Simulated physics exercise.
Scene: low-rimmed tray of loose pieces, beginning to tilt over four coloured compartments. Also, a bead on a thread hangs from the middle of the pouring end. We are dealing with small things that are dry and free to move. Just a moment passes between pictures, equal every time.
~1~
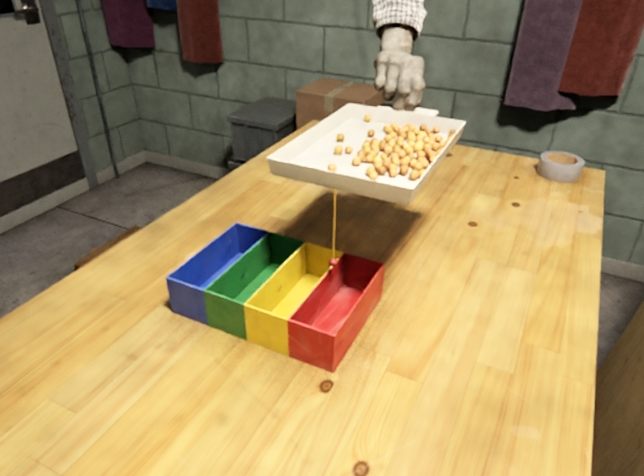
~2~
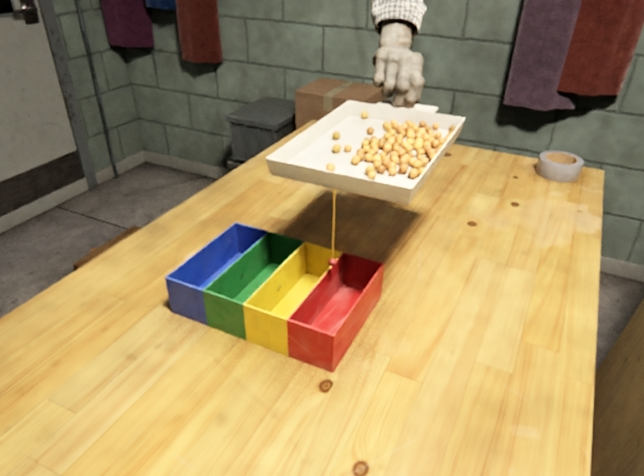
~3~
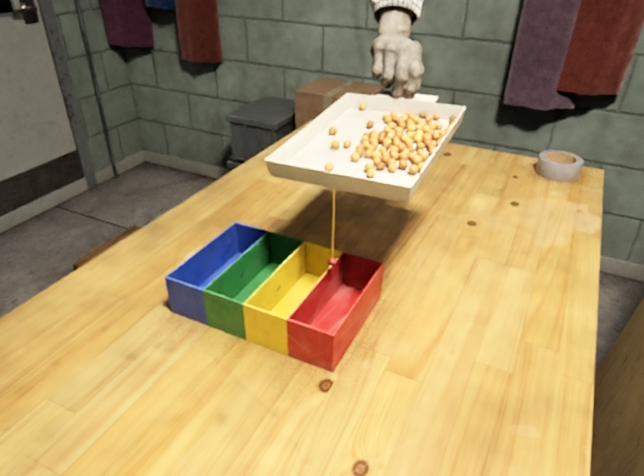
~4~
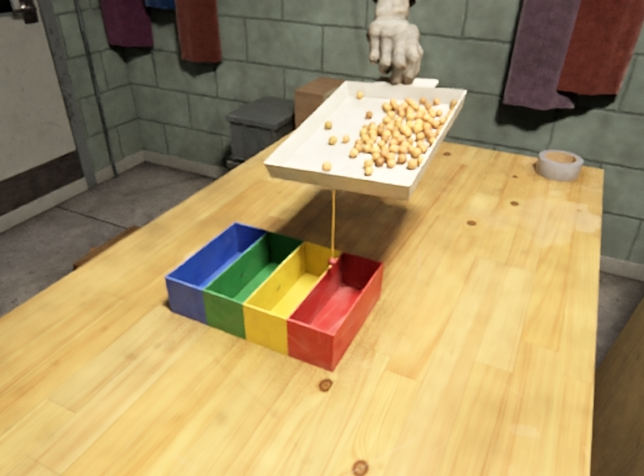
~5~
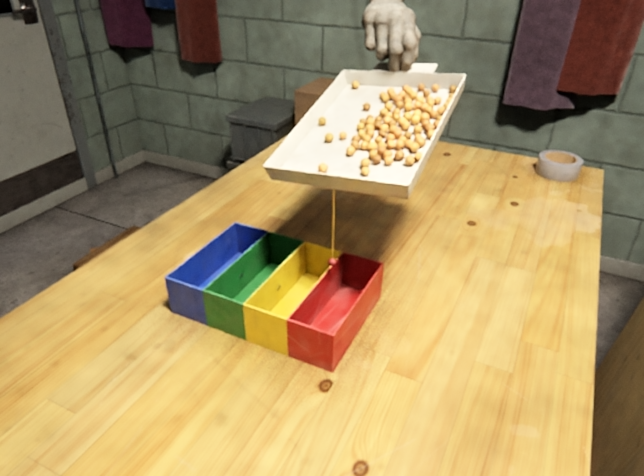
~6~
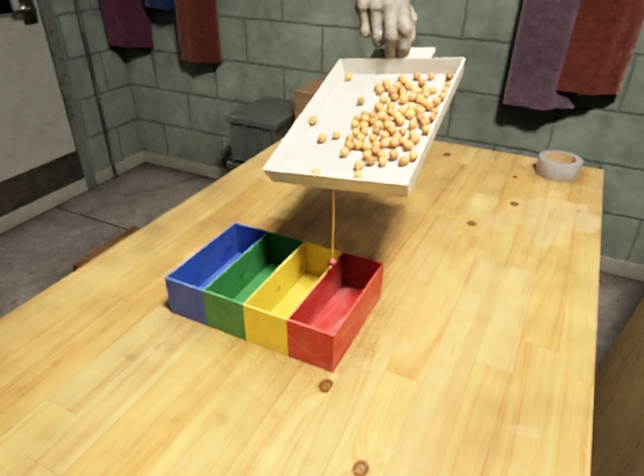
A gloved hand steadily tilts a white tray of round wooden beads above coloured compartments.
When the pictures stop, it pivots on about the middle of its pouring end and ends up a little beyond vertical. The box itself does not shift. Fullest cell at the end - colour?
Green.
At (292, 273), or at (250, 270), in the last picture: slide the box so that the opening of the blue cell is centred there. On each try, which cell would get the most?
In turn: That blue cell; blue.
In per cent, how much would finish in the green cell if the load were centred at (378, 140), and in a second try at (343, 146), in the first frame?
Roughly 60 per cent, and 70 per cent.
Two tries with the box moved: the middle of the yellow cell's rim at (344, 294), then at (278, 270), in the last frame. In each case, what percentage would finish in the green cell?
It comes to near 20 per cent the first time and near 20 per cent the second time.
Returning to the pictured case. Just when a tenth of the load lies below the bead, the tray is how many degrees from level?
Angle reached: About 70°.
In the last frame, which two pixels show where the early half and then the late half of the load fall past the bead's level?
It goes through near (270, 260) first, then near (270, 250).
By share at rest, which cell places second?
Second place goes to yellow.
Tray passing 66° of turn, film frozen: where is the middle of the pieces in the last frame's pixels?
The load is centred near (298, 175).
Just after the last frame, tray tipped steeply; the larger part on the tray; just a few in the yellow cell; just a few in the blue cell; about a tenth falling or outside the box.
A moment on, tray tipped past a quarter turn; roughly a quarter on the tray; roughly a third in the green cell; roughly a quarter in the yellow cell; just a few in the blue cell; roughly a quarter falling or outside the box.
Further on, tray tipped past a quarter turn; roughly two thirds in the green cell; roughly a third in the yellow cell; just a few in the blue cell; just a few falling or outside the box.
When it is over, tray tipped past a quarter turn; roughly two thirds in the green cell; roughly a third in the yellow cell; just a few in the blue cell; not one in the red cell; just a few outside the box.
